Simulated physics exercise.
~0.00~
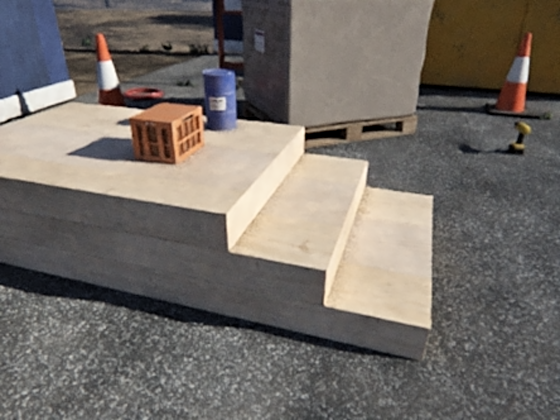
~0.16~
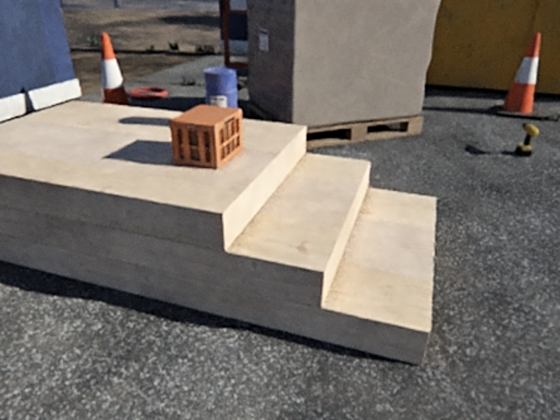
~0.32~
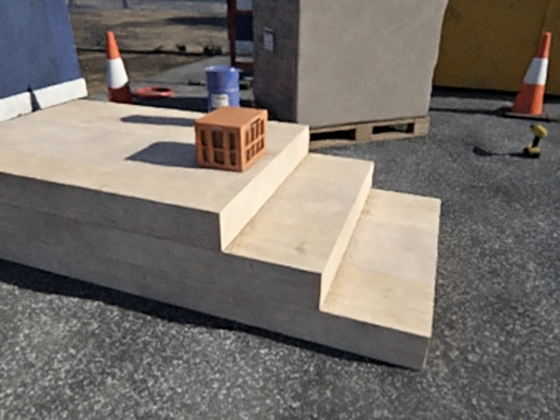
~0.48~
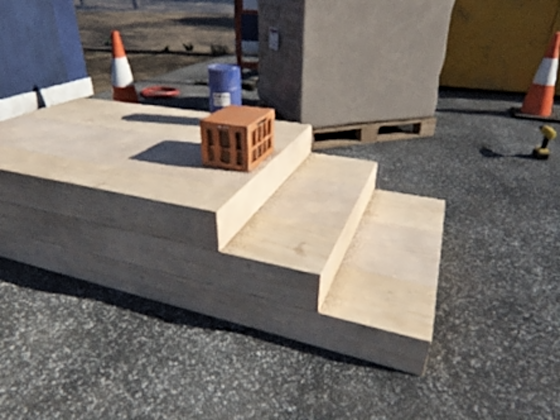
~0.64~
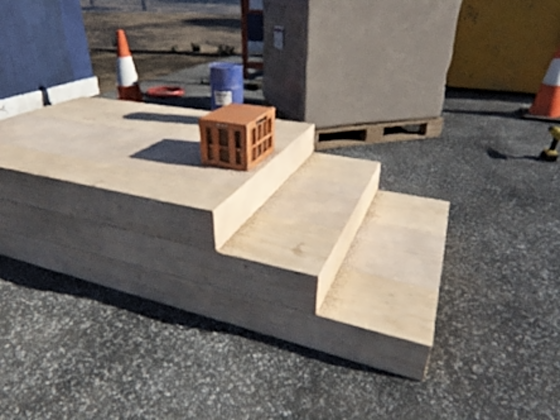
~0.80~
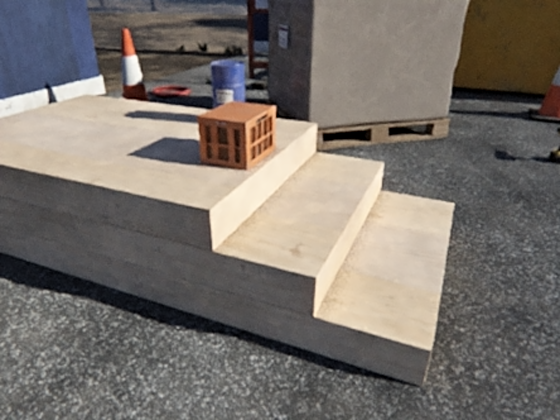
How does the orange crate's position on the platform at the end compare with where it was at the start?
At the end the orange crate is farther to the right on the top level, closer to the edge above the steps than it was at the start.
